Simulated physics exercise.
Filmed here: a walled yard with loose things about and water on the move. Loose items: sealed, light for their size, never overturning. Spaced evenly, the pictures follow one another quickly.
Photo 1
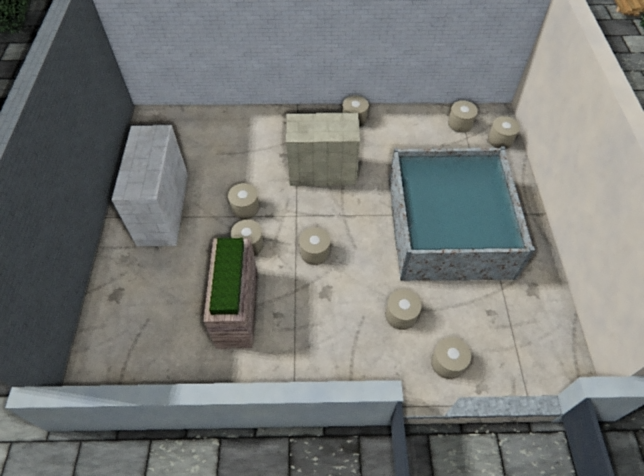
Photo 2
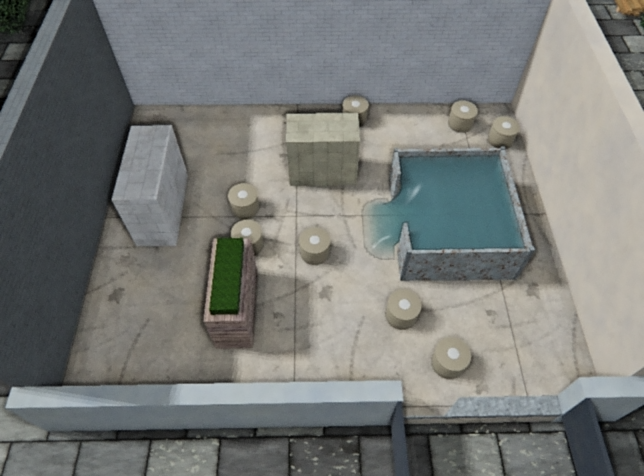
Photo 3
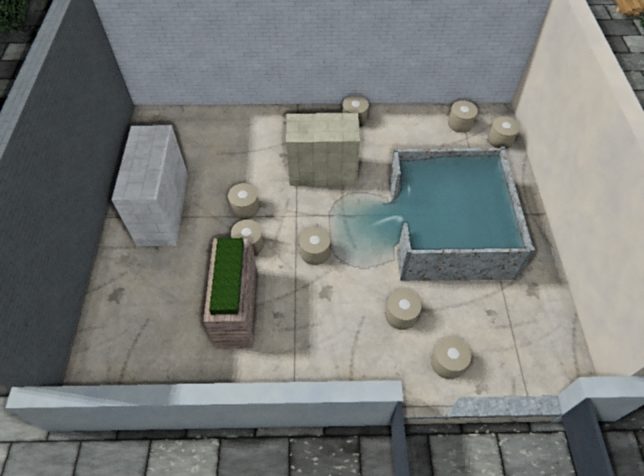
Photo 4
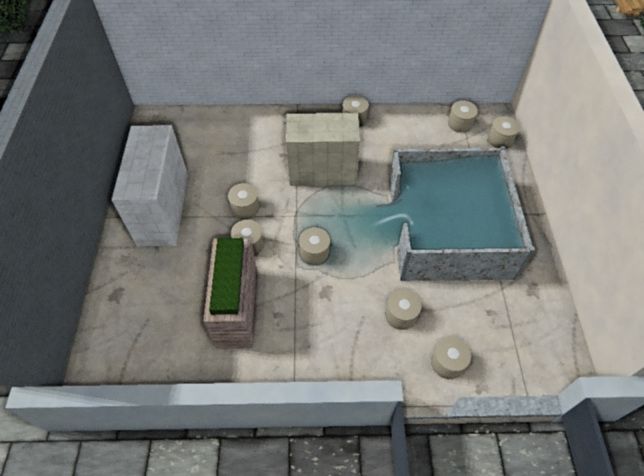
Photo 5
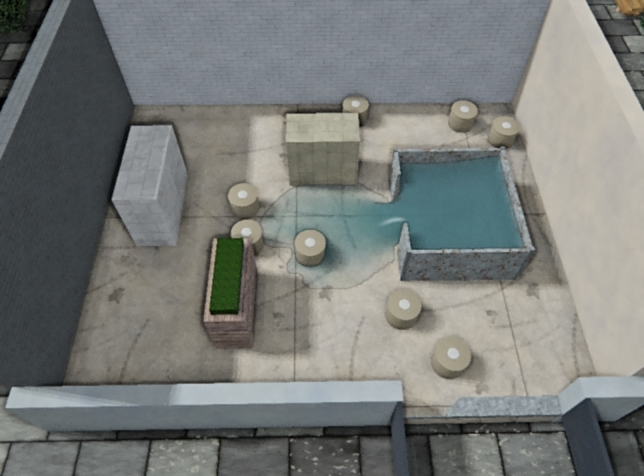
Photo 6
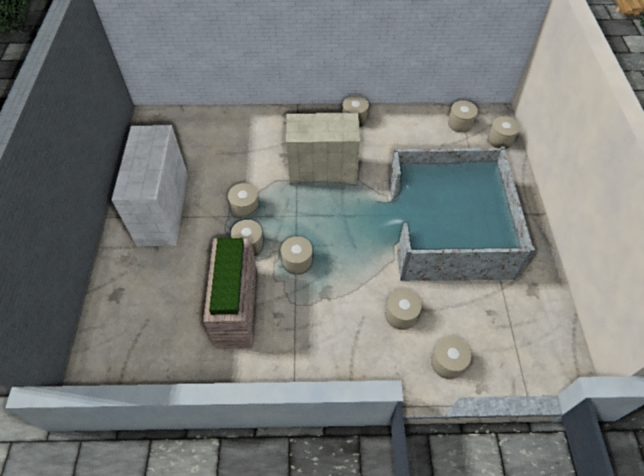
A walled yard with a pale, cracked concrete floor is seen from high above by a still camera. A stone-edged pool of teal water stands at the right, with a beige block, a white block, a brick planter topped with green and several round beige tubs around it. Water pours through a gap in the pool's left side, spreads leftward across the floor, and shifts the nearest tub a little left.
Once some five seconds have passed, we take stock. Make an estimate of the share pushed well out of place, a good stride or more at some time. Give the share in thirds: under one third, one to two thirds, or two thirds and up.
Counting the far movers, it's in the middle - a third to two thirds.
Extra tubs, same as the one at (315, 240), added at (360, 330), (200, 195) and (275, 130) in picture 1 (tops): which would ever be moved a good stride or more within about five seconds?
Copy by copy, in order: Largely stays, relocated, largely stays.
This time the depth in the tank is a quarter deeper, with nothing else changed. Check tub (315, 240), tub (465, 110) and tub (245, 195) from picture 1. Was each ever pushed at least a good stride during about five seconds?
Note, in sequence: Past that mark / within that / past that mark.
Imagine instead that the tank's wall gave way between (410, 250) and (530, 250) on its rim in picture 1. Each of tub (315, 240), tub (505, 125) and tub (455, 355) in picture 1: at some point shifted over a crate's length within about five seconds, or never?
In turn: Stayed short, stayed short, cleared that distance.
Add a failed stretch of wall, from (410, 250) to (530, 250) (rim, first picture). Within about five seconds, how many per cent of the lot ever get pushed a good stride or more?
About 20 per cent.
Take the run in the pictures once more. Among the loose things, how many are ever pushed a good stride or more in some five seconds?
3.
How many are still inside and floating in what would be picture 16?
Count: 1.
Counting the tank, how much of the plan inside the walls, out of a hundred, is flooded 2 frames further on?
It comes to some 25 in a hundred.
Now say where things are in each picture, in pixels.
In the first picture, a tub at (314, 240) rests on the ground; a tub at (243, 195) rests on the ground; 0 of 8 have shifted.
In the second picture, a tub at (314, 240), on the bottom; a tub at (243, 195), on the bottom; 0 of 8 have shifted.
In the third picture, a tub at (314, 240) rests on the ground; a tub at (243, 195), on the bottom; 0 of 8 have shifted.
In the fourth picture, a tub at (314, 240), on the bottom; a tub at (243, 195), on the bottom; 0 of 8 have shifted.
In the fifth picture, a tub at (310, 242) rests on the ground, close to its start; a tub at (243, 195) rests on the ground; 1 of 8 have shifted.
In the sixth picture, a tub at (296, 249), on the bottom, a stride from its start; a tub at (243, 195) rests on the ground; 1 of 8 have shifted.
A moment on, 1 of 8 are well off their spots; 0 afloat.
Next, 3 of 8 are well off their spots; 1 afloat.
Later, 3 of 8 are well off their spots; 0 afloat.
In the end, 3 of 8 are well off their spots, and 3 have been at some point; 1 afloat.
